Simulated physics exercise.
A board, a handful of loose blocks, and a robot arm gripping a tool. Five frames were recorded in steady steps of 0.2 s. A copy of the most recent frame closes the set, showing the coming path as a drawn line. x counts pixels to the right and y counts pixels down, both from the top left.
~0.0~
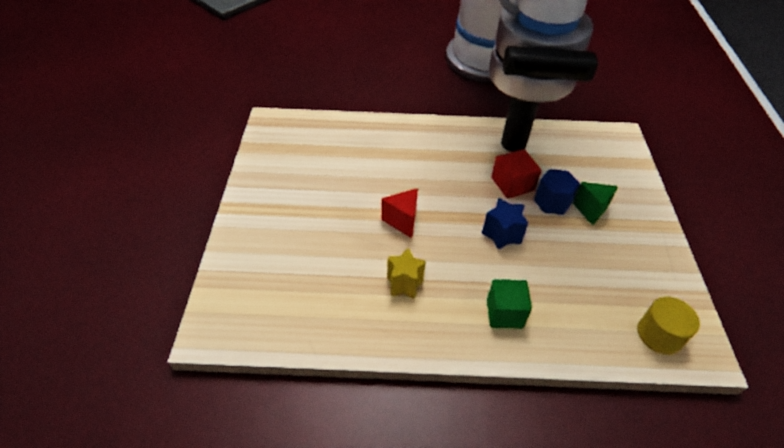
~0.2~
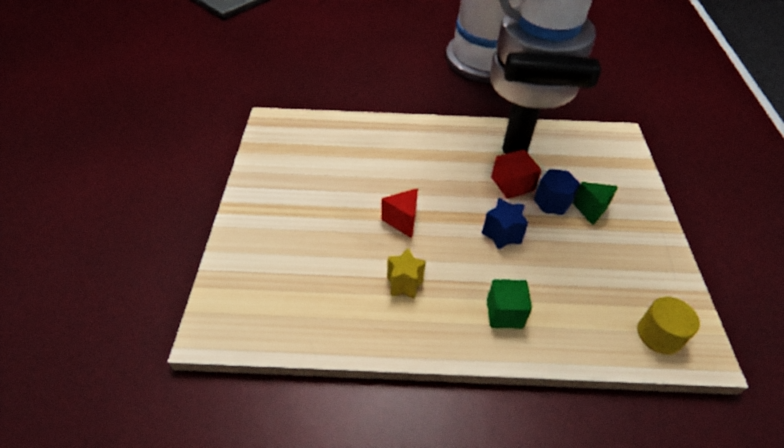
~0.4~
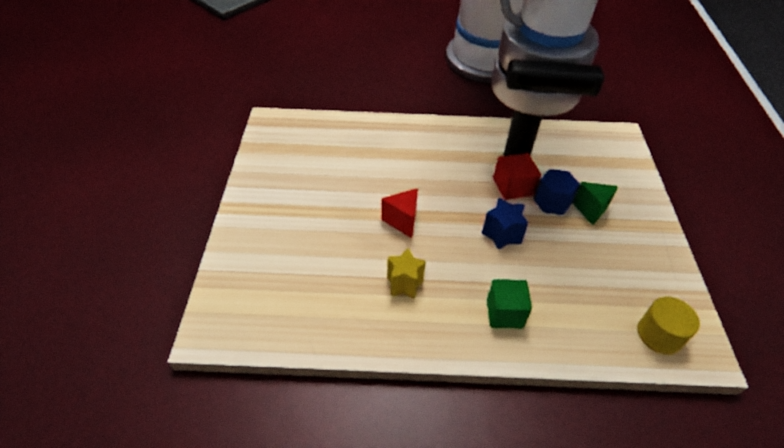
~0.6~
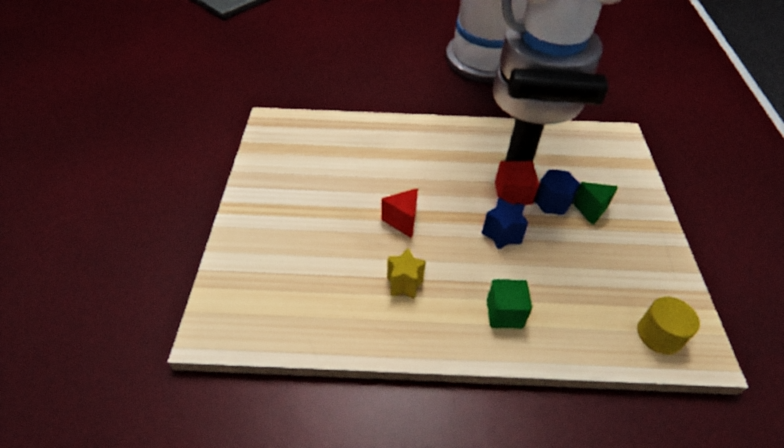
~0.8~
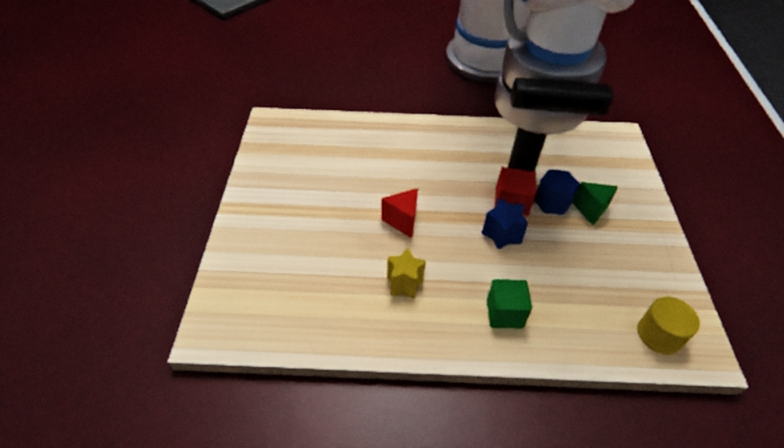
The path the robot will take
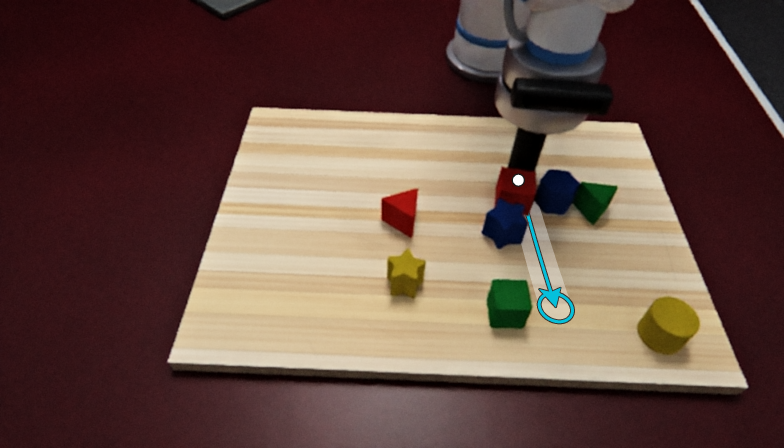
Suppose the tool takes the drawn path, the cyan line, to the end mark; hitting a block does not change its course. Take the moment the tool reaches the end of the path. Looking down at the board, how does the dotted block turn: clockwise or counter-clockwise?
With the clock.
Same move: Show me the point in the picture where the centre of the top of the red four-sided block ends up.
Somewhere near (514, 242).
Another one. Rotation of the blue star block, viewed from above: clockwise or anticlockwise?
Looking down, my answer is that the blue star block rotates clockwise.
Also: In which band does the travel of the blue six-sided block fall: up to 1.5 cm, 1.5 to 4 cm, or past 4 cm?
Goes under 1.5 cm.
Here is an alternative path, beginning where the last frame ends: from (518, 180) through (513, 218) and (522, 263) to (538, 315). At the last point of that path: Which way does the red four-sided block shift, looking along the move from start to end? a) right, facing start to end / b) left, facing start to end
a: Right, facing start to end.
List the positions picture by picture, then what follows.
Tool's lower end (514, 144); blue star block (509, 213); green four-sided block (512, 294); red four-sided block (519, 163); blue six-sided block (561, 181), in the first picture.
Tool (515, 150); blocks still, in the second picture.
Tool (516, 157); red four-sided block (520, 165), in the third picture.
Tool (518, 164); red four-sided block (520, 172), in the fourth picture.
Tool (520, 173); blue star block (509, 213); green four-sided block (512, 294); red four-sided block (518, 180); blue six-sided block (561, 181), in the fifth picture.
Drawn move, from (518, 180) directly to (556, 307); the dot is on the red four-sided block.
On the path given first. One third of the way, tool (531, 210); blue star block (494, 234), turned 30° clockwise; red four-sided block (518, 216), turned 40° clockwise; blue six-sided block (565, 186), turned 30° anticlockwise.
Two thirds of the way, tool (544, 252); blue star block (477, 245), turned 60° clockwise; red four-sided block (514, 240), turned 70° clockwise; blue six-sided block (565, 186), turned 30° anticlockwise.
At the end, tool (559, 301); blue star block (476, 245), turned 65° clockwise; green four-sided block still; red four-sided block (514, 242), turned 75° clockwise; blue six-sided block (565, 186), turned 30° anticlockwise.
